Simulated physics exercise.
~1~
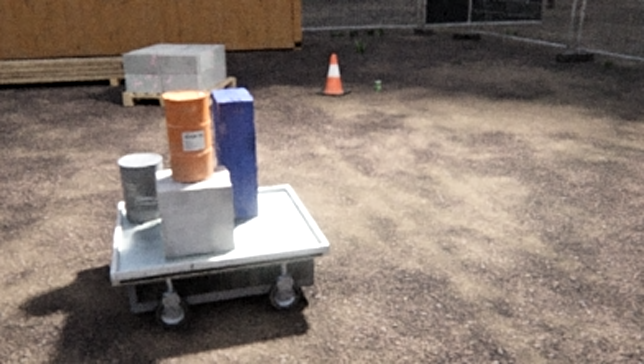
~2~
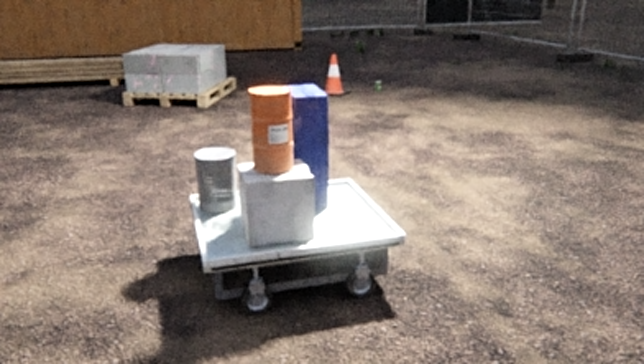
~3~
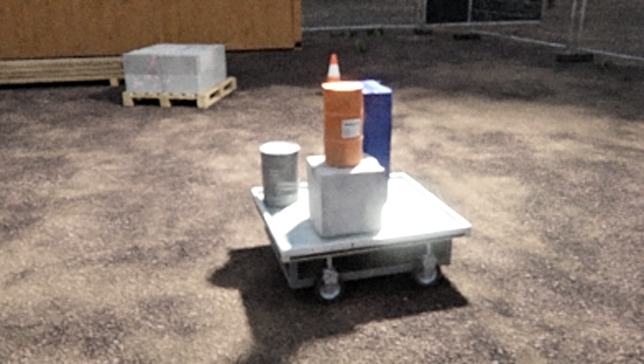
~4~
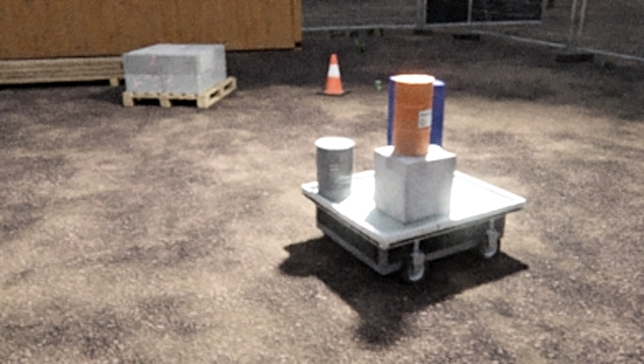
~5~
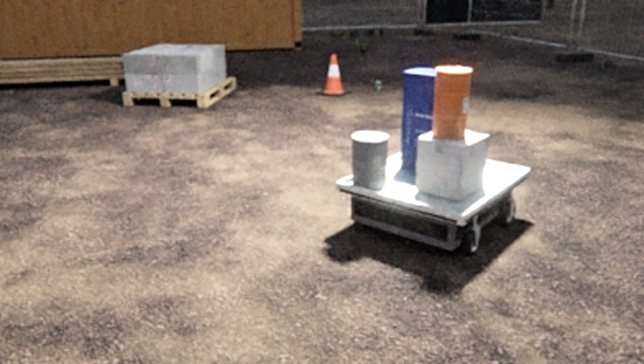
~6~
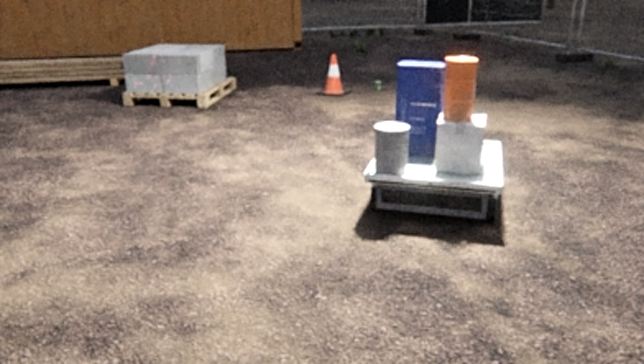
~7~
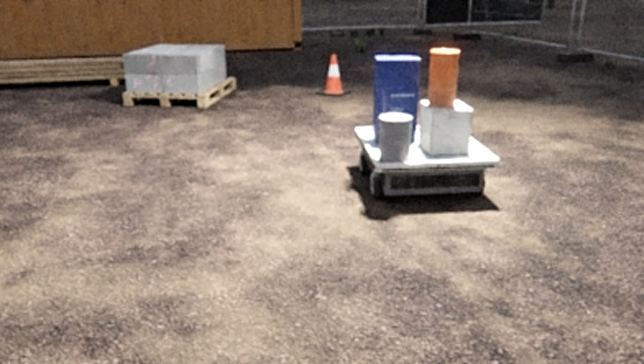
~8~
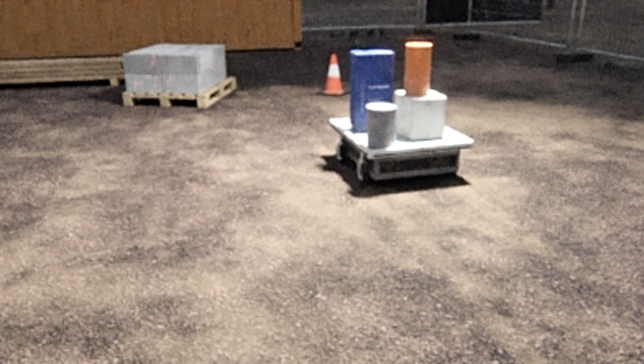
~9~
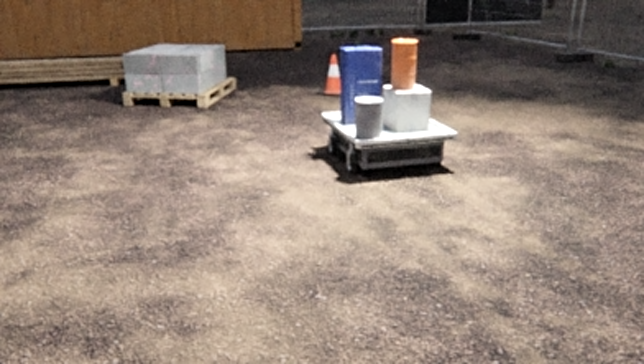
Cart carrying an orange canister on a white box, a grey pail and a blue box rolling right, curving away, everything still upright.
